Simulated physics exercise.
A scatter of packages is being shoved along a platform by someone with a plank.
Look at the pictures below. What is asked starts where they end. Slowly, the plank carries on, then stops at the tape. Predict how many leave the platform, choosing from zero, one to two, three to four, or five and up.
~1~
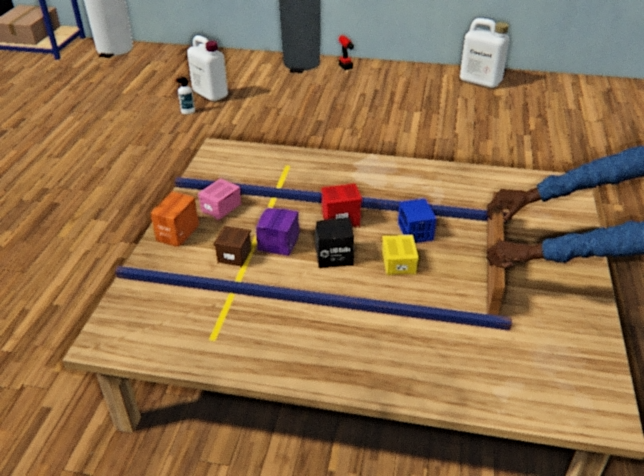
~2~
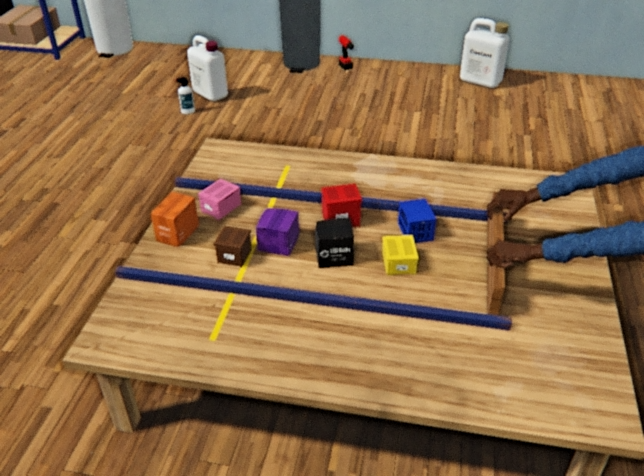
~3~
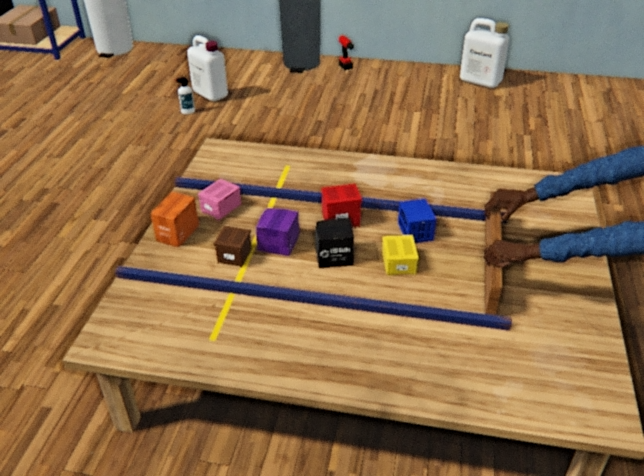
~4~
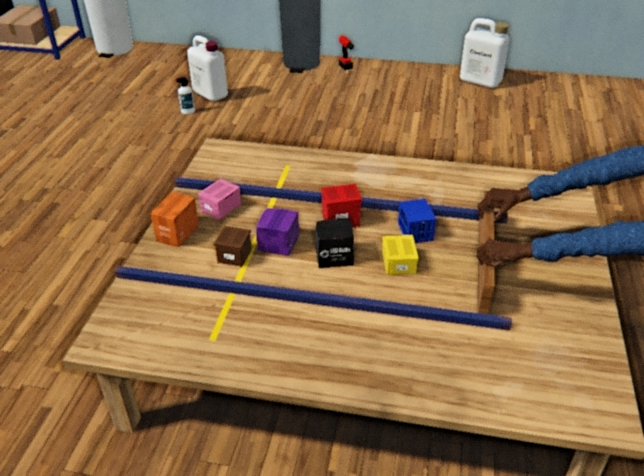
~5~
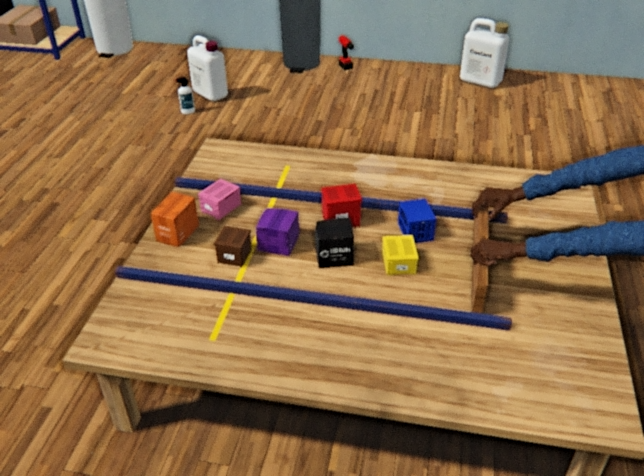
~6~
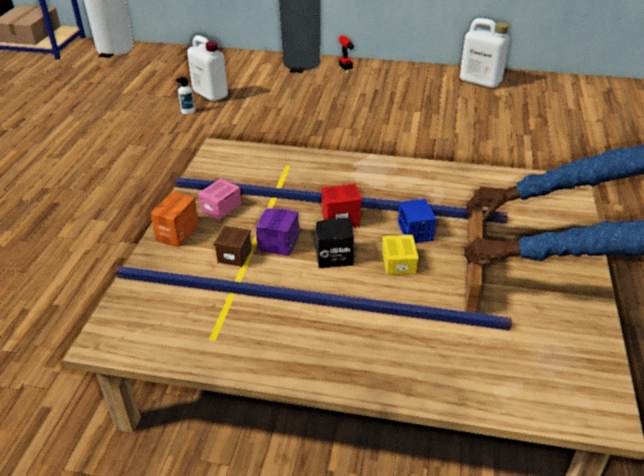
The ones that plunge will number none.
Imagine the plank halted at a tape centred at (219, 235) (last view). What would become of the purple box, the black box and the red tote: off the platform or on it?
The purple box is gone; the black box keeps its place; and the red tote keeps its place.
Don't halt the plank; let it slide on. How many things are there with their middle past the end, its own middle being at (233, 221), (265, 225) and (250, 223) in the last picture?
Respectively, 1, 0 and 1.
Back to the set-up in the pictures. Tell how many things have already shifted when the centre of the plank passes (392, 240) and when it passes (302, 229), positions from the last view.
First 2, after that 6.
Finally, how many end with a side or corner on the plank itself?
In total, 2.
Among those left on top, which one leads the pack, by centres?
The foremost one is the orange box.
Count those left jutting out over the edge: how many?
Expected count: 1.
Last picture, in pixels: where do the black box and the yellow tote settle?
Middles: Around (209, 224) and around (240, 234).
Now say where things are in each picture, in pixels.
In the first frame, orange box (175, 219); pink tote (220, 199); brown tote (234, 247); plank (495, 252); tape (256, 239).
In the second frame, pink tote (220, 199); red tote (341, 208).
In the third frame, brown tote (234, 247); blue crate (416, 221).
In the fourth frame, orange box (176, 219); black box (334, 243).
In the fifth frame, pink tote (220, 199); yellow tote (400, 255).
In the sixth frame, orange box (176, 219); pink tote (220, 199); brown tote (234, 247); plank (475, 249); tape (256, 239).
A little later, none off yet; orange box at rest near (176, 219); pink tote at rest near (220, 199); brown tote at rest near (234, 247).
When it is over, the number that fall off is zero.
